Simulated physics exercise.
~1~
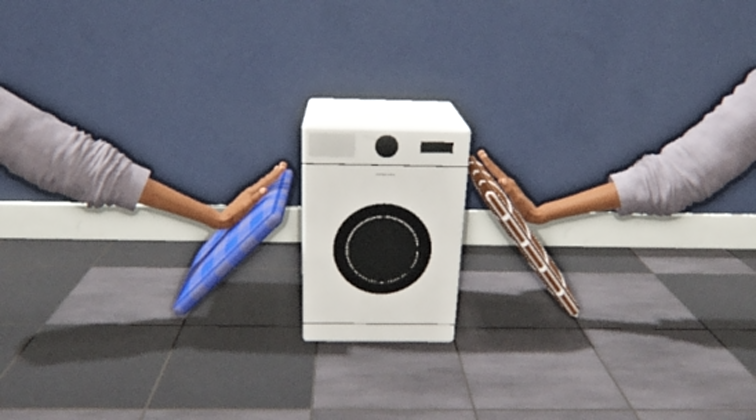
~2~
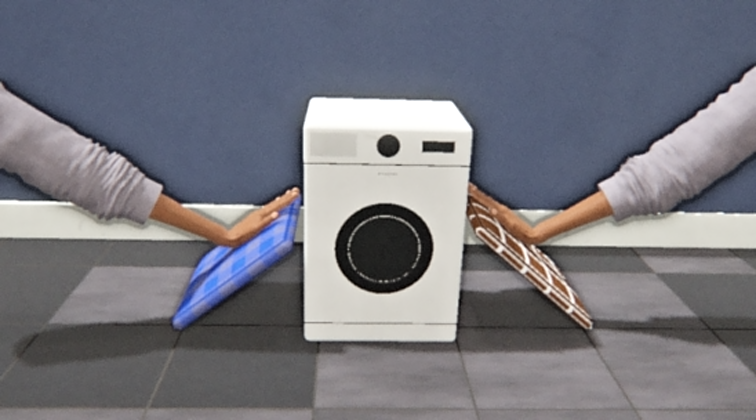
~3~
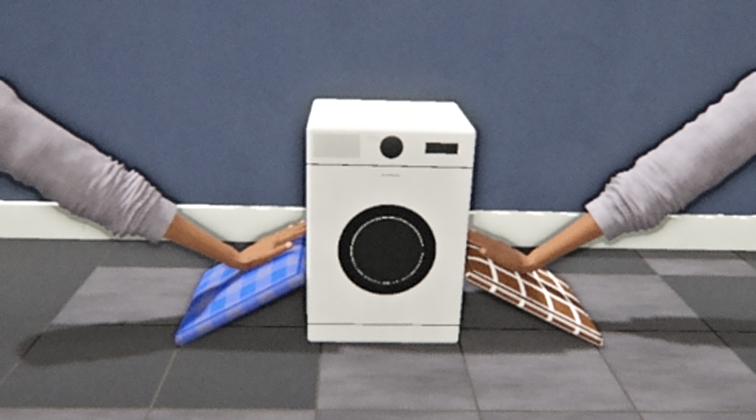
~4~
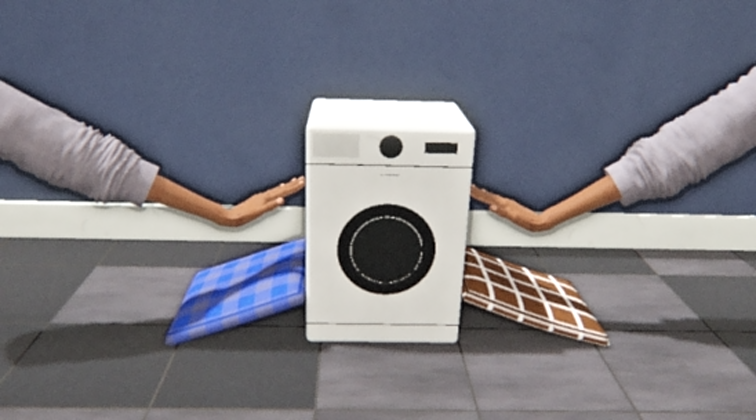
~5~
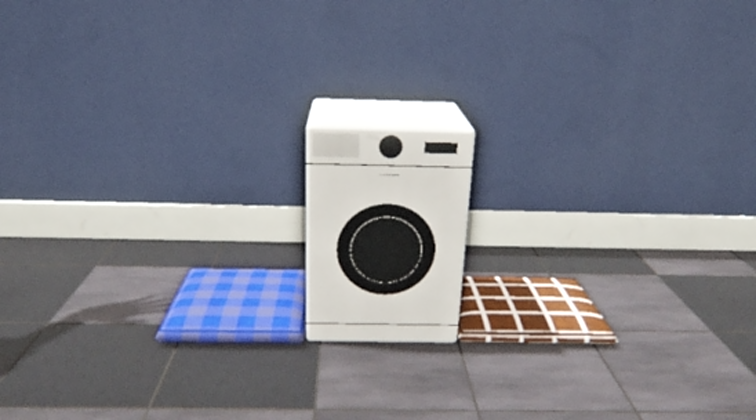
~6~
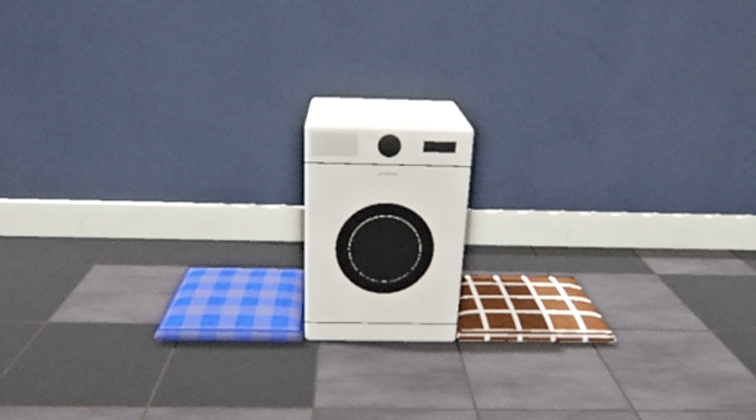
A blue checked seat pad on the left and a brown pad with white lines on the right lean against the sides of a white front-loading machine, each held by a hand. The machine stands on a grey tiled floor before a dark blue wall with a white skirting board, seen from the front by a slightly swaying camera. The hands lower both pads together, their outer edges spreading outward. The hands then let go and draw back, while the pads still slope against the machine. Both pads sink down and end flat on the floor, one on either side of the unmoved machine.
